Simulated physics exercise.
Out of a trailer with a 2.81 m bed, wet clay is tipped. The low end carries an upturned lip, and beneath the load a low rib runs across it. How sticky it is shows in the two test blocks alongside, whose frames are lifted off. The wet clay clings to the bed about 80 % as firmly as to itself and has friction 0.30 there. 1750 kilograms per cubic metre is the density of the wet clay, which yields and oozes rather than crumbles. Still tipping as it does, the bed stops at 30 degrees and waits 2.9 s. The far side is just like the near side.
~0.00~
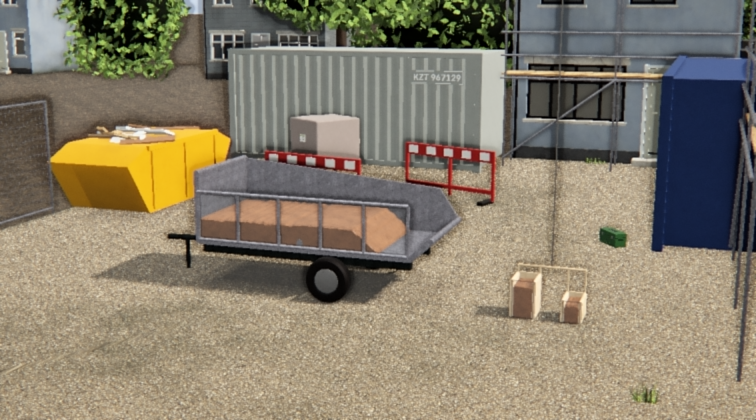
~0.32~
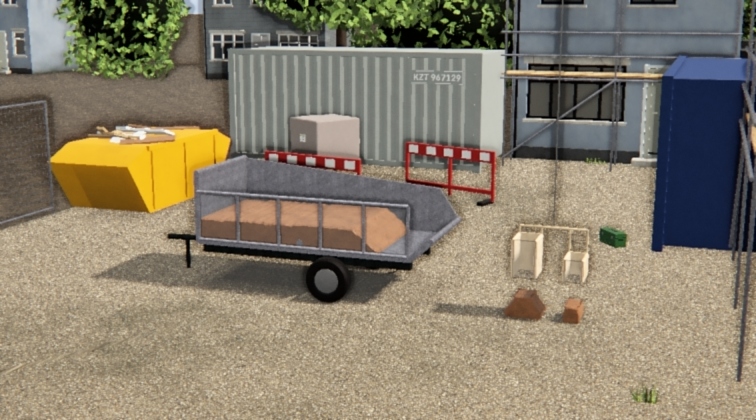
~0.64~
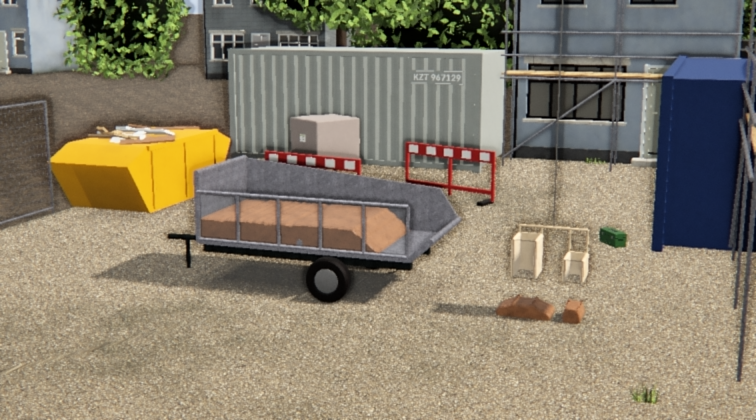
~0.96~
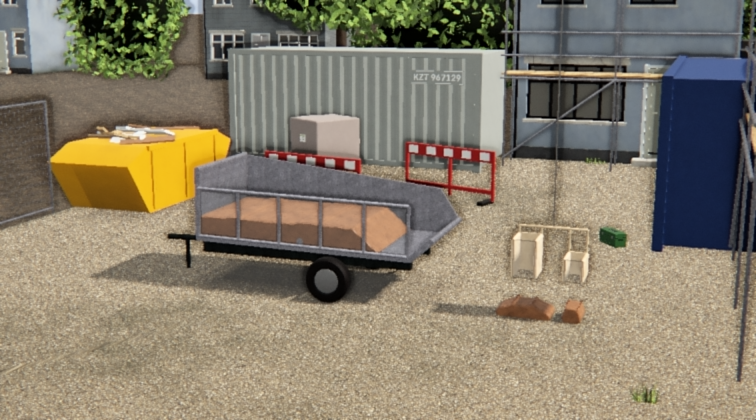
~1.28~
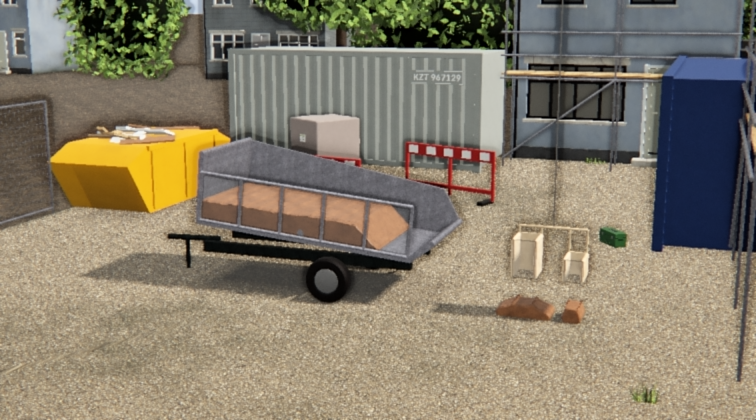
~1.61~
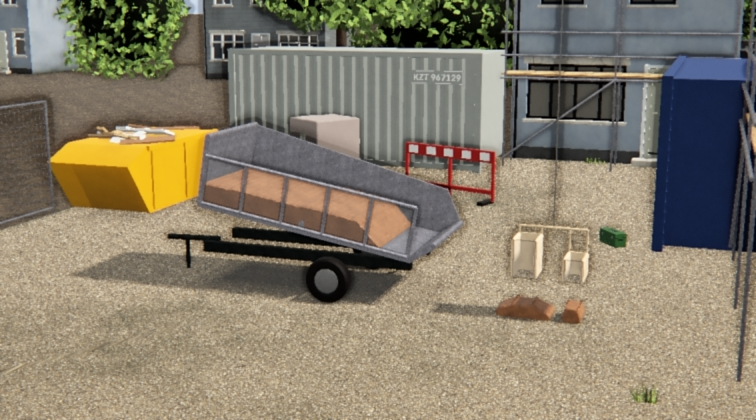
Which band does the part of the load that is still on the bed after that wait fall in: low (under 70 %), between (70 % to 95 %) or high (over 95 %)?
Low.
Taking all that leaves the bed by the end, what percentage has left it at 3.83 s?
Estimate: Near 30 %.
After 2.27 s, the tilt is 19 degrees and 100 % is on the bed.
After 3.05 s, the tilt is 30 degrees and 100 % is on the bed.
After 3.83 s, the tilt is 30 degrees and 87 % is on the bed.
After 4.61 s, the tilt is 30 degrees and 63 % is on the bed.
After 6.07 s, the tilt is 30 degrees and 54 % is on the bed.
